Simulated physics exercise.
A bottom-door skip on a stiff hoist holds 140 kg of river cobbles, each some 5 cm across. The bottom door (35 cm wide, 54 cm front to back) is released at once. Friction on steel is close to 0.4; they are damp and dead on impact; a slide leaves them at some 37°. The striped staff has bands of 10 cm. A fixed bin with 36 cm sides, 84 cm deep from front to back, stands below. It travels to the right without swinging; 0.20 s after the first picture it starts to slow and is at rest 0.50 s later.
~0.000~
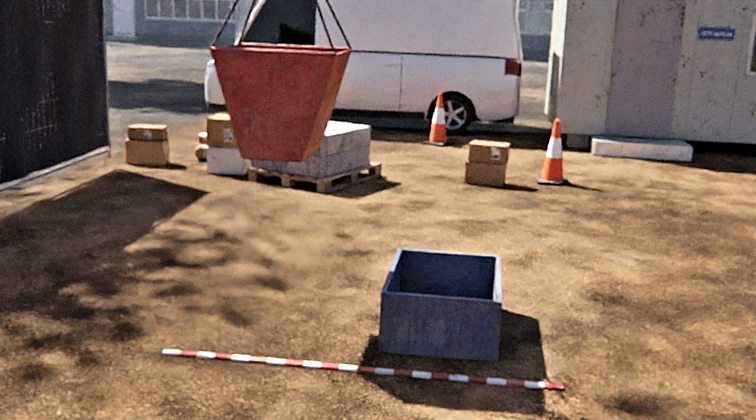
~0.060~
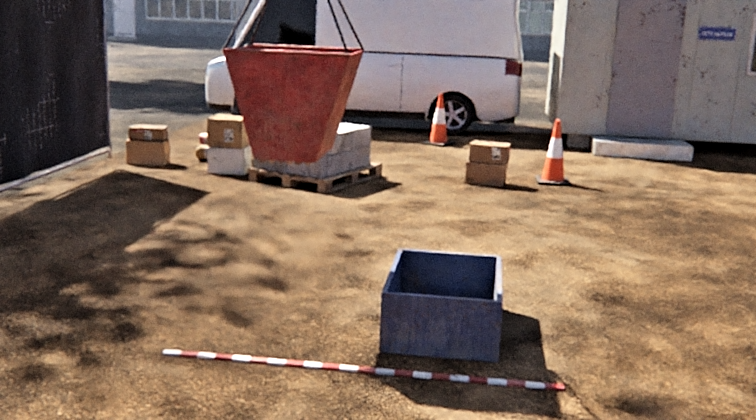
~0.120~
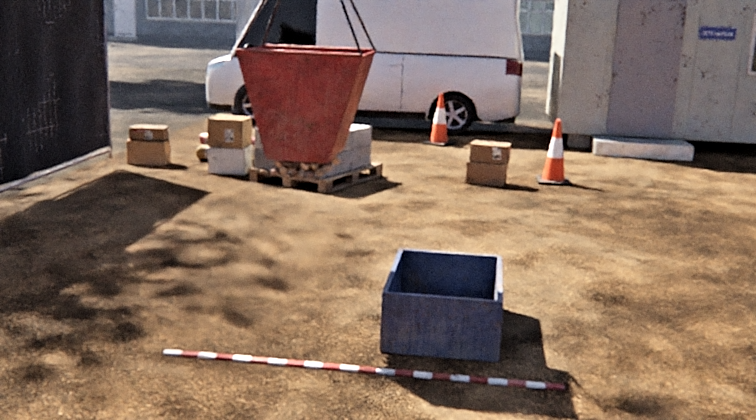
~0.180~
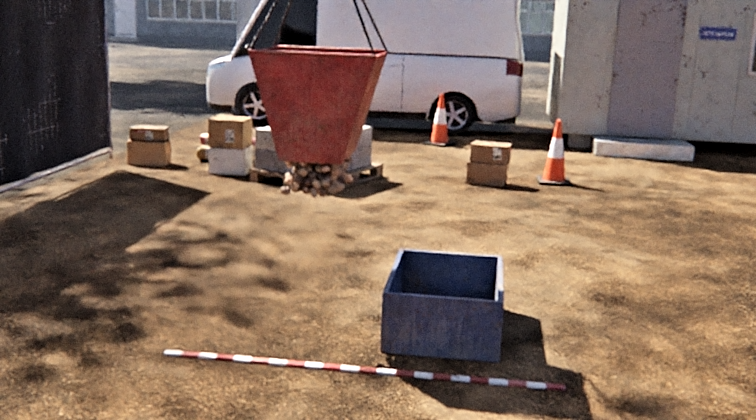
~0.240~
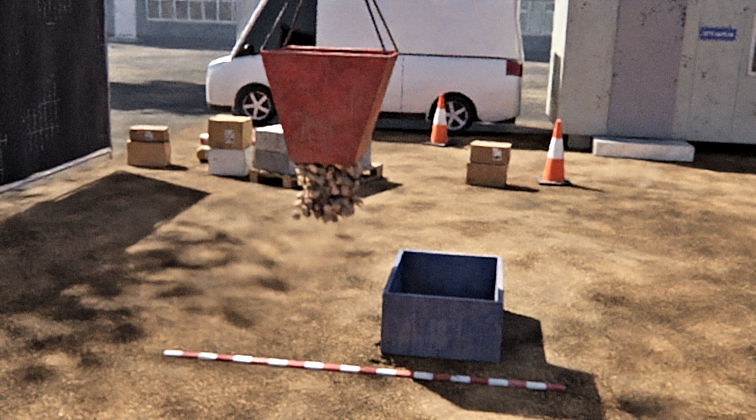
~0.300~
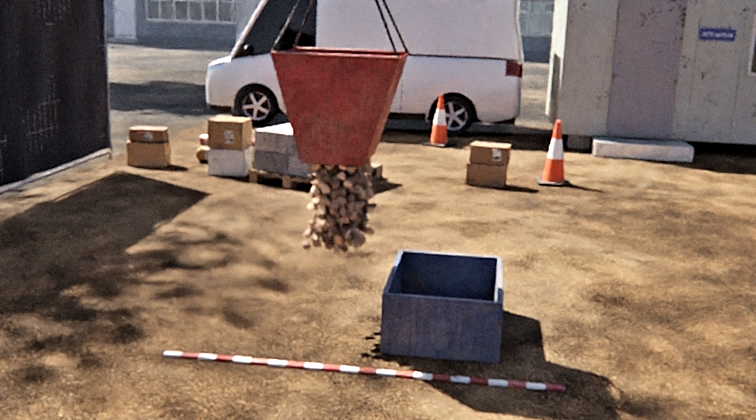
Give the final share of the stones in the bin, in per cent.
Close to 10 in a hundred.
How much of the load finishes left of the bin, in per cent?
Some 90 per cent of the load.
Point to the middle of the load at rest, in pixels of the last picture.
Near (355, 315).
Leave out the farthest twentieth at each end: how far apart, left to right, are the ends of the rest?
Roughly 120 cm.
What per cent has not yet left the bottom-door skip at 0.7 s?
It holds some 0 per cent.
After 0.7 s, 0 % in the bottom-door skip, 91 % falling or lying left of the bin, 9 % falling or lying in the bin; the stones farthest right are at (447, 315).
After 1.1 s, 0 % in the bottom-door skip, 88 % falling or lying left of the bin, 10 % falling or lying in the bin, 2 % falling or lying beside or right of the bin; the stones farthest right are at (490, 326).
After 1.7 s, 0 % in the bottom-door skip, 88 % falling or lying left of the bin, 10 % falling or lying in the bin, 2 % falling or lying beside or right of the bin; the stones farthest right are at (490, 319).
After 2.6 s, 0 % in the bottom-door skip, 88 % falling or lying left of the bin, 10 % falling or lying in the bin, 2 % falling or lying beside or right of the bin; the stones farthest right are at (490, 319).
After 4.5 s, 0 % in the bottom-door skip, 88 % left of the bin, 10 % in the bin, 2 % beside or right of the bin; the stones farthest right are at (490, 319).
